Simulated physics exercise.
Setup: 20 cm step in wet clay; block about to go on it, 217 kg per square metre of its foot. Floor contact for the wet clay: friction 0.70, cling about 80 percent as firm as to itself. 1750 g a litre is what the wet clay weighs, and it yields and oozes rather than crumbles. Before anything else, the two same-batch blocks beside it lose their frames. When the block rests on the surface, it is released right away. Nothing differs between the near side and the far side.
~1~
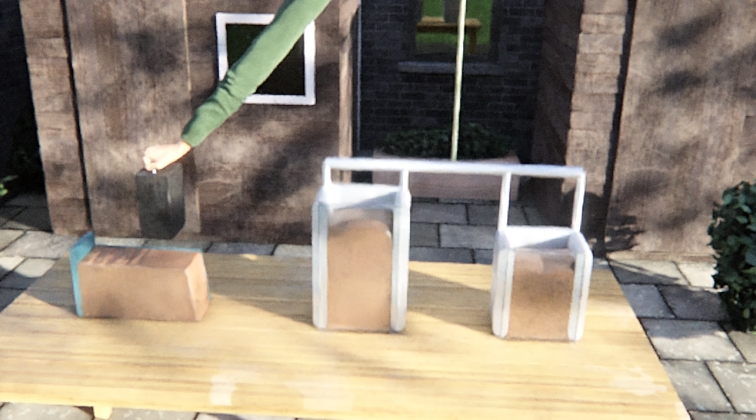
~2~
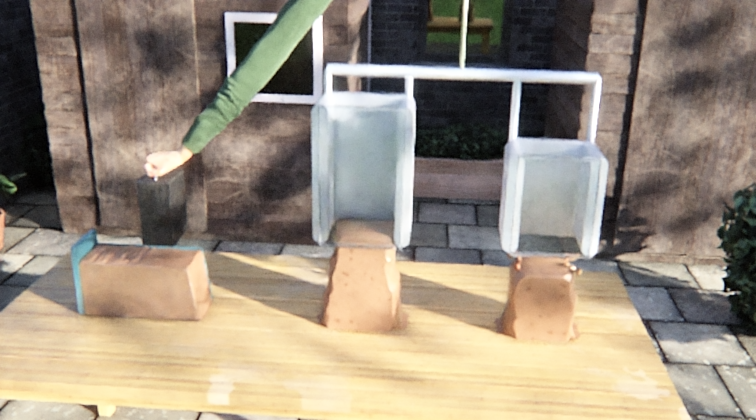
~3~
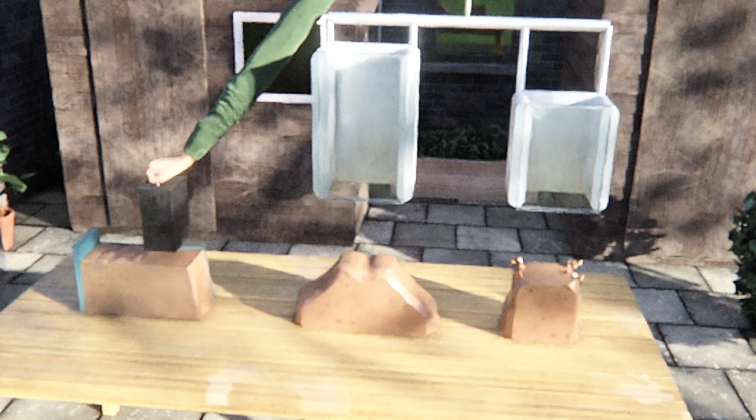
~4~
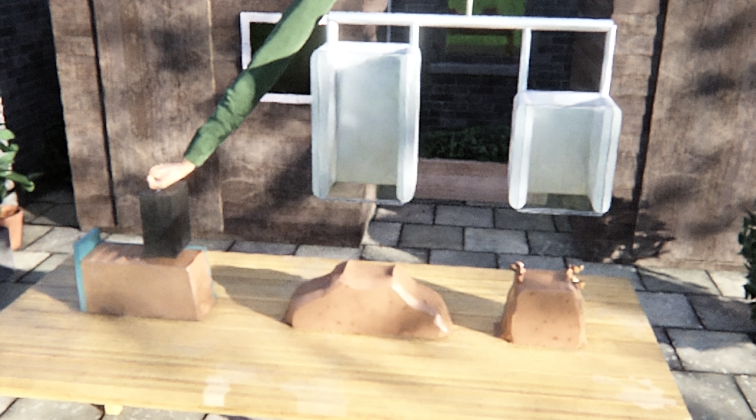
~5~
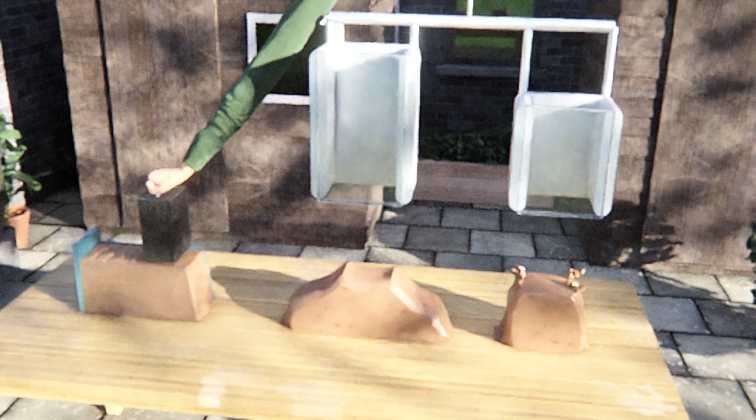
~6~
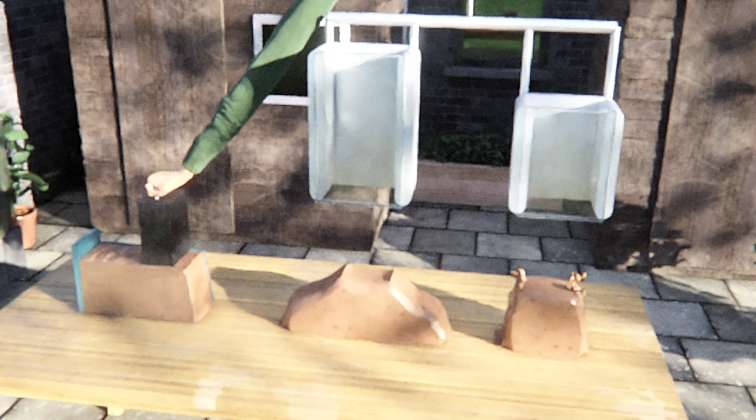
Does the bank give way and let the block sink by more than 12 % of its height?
Yes.
Another 0.16 s on from the sixth picture, the block is down by 11 % of the bank's height and leans 3 degrees.
Another 0.35 s on from the sixth picture, the block is down by 38 % of the bank's height and leans 16 degrees.
Another 0.54 s on from the sixth picture, the block is down by 64 % of the bank's height and leans 38 degrees.
Another 0.73 s on from the sixth picture, the block is down by 67 % of the bank's height and leans 38 degrees.
Another 0.98 s on from the sixth picture, at the end, the block is down by 67 % of the bank's height and leans 38 degrees.
